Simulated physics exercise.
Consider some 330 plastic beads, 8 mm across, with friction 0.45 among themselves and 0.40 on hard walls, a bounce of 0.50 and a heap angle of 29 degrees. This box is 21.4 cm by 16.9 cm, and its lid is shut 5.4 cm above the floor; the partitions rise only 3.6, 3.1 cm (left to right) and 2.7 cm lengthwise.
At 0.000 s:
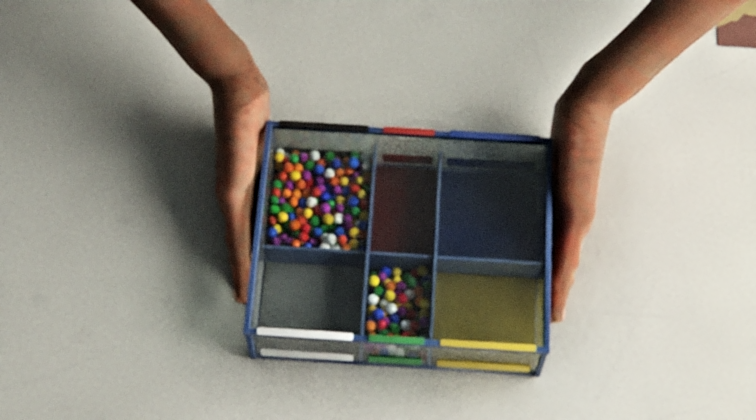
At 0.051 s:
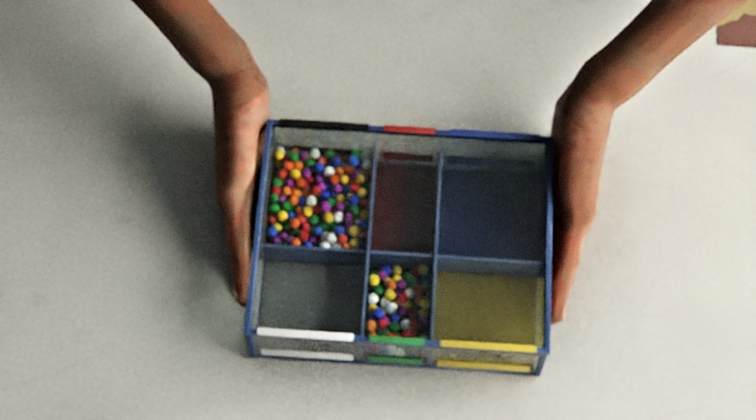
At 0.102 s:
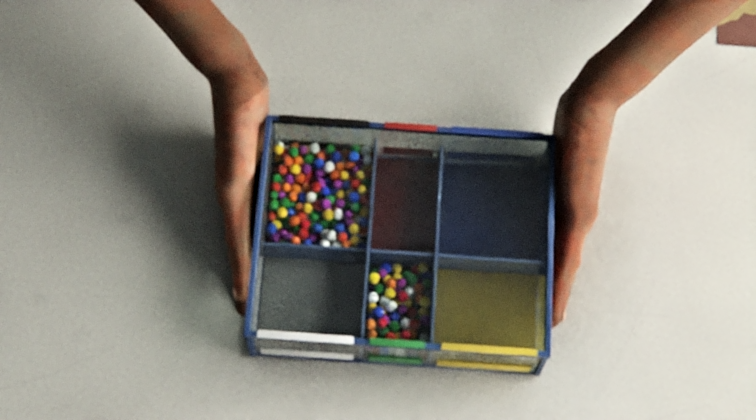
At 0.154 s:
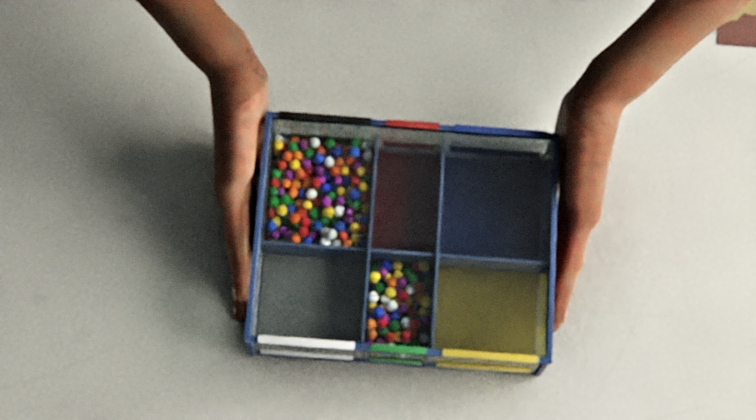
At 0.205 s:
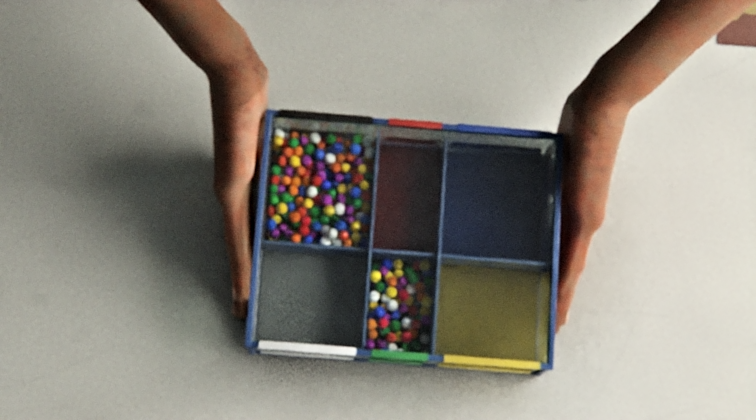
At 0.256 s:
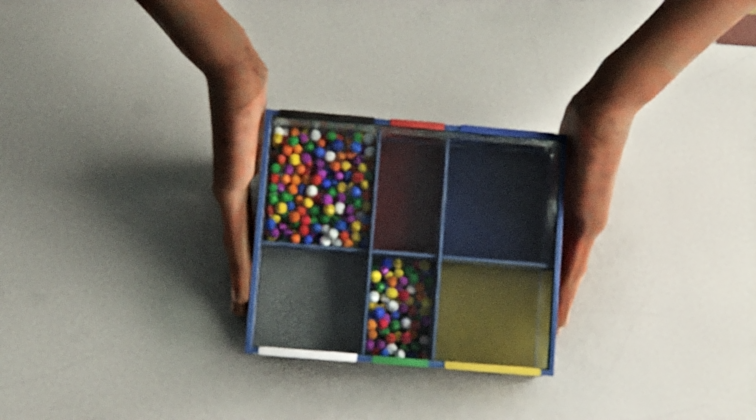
A clear-lidded box with six compartments, held at its sides by two hands on a pale surface, starts with its front face showing. The hands gradually tilt it until that face drops from view, while multicoloured beads stay in the back-left and front-middle sections, the other four empty.
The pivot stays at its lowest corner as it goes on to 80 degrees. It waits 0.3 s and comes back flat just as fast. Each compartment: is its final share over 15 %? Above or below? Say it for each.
Red: Below, blue: Below, green: Above, yellow: Below, white: Above, black: Above.
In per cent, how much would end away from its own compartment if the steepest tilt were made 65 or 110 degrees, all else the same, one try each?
Try one gives around 35 %, try two around 85 %.
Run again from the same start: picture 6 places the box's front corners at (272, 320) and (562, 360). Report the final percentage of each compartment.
Each compartment ends with this per cent: Red 0, blue 0, green 20, yellow 45, white 5 and black 25.
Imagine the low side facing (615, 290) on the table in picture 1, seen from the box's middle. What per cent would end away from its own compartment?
Estimate: Near 30 per cent.
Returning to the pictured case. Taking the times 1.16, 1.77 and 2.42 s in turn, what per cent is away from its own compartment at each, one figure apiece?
I'd put the three at close to 50, 60 and 60.
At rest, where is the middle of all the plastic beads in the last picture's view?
At about (345, 317).
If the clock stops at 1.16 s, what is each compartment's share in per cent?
Red = 0, blue = 0, green = 30, yellow = 5, white = 40, black = 30 (per cent).
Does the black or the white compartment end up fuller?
I'd say the white side has more in it.
Then, at 1.16 s, tilt 80 degrees; green 30 %, yellow 5 %, white 40 %, black 30 %.
Then, at 1.77 s, tilt 41 degrees; green 30 %, yellow 10 %, white 40 %, black 25 %.
Then, at 2.42 s, tilt 0 degrees; green 30 %, yellow 10 %, white 40 %, black 25 %.
At rest (2.9 s), red 0 %, blue 0 %, green 30 %, yellow 10 %, white 40 %, black 25 %.
